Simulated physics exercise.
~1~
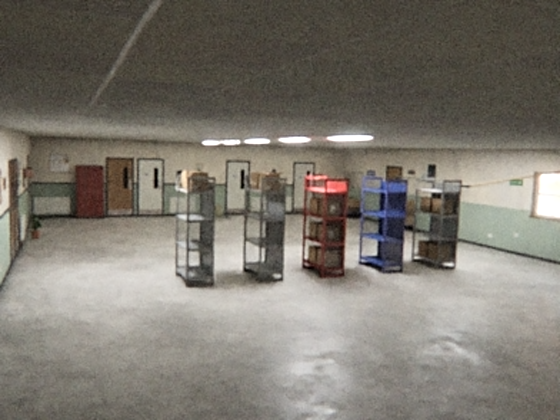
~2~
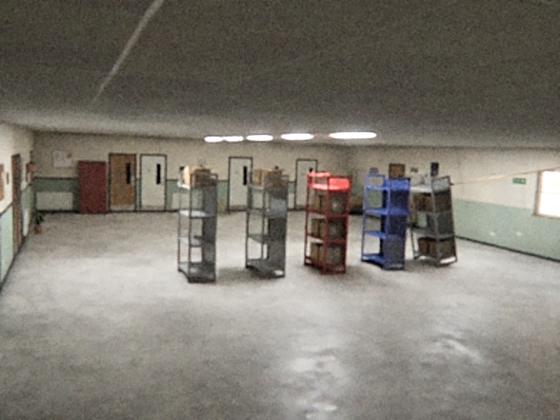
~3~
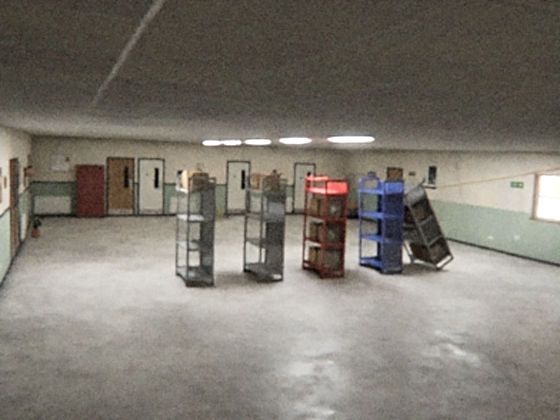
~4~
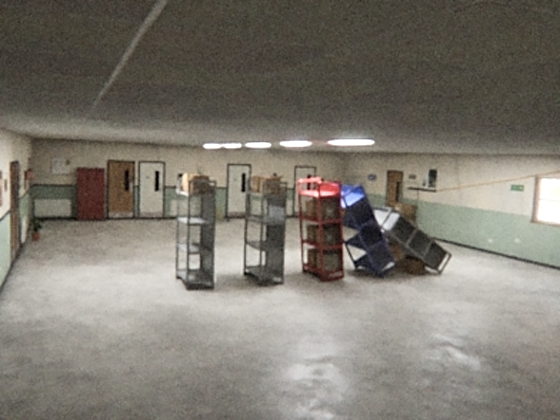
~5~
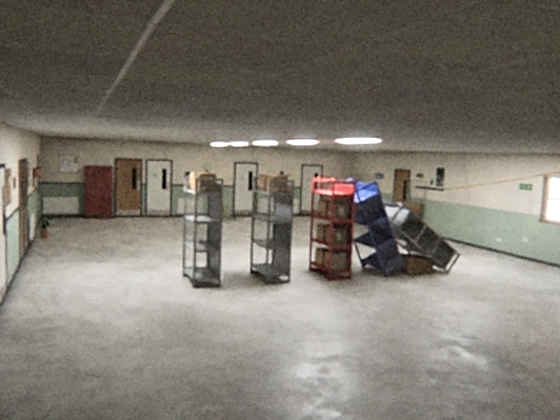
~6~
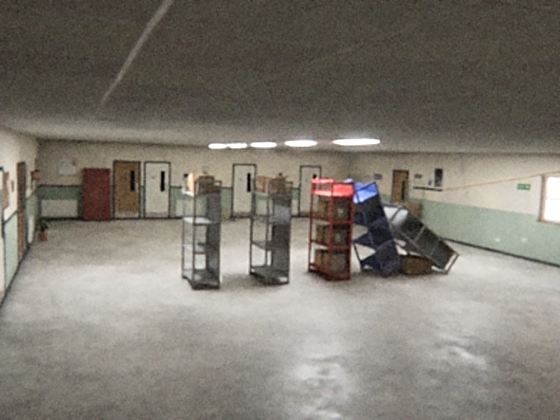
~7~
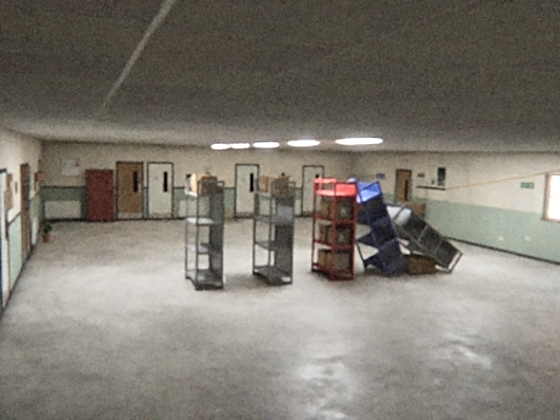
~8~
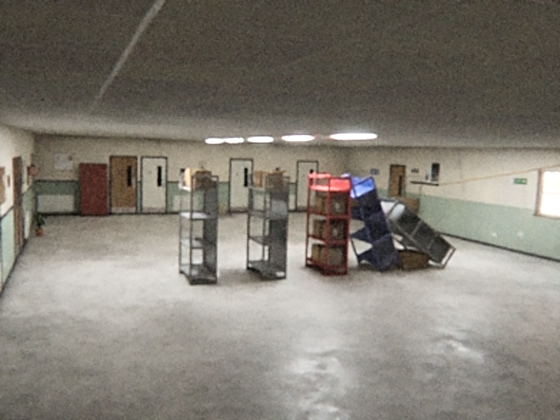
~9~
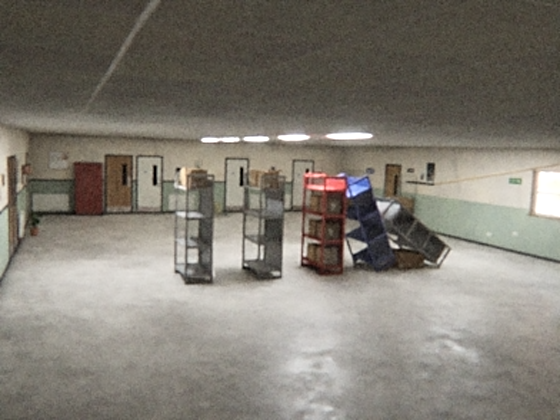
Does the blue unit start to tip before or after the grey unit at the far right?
The blue unit starts to tip after the grey unit at the far right, which is already leaning while the blue one is still upright.
The clip shows five shelving units in a row in a large room. The grey unit at the far right tips left into the blue one, which tilts and comes to rest against the red unit, while the red and two left grey units stay standing.
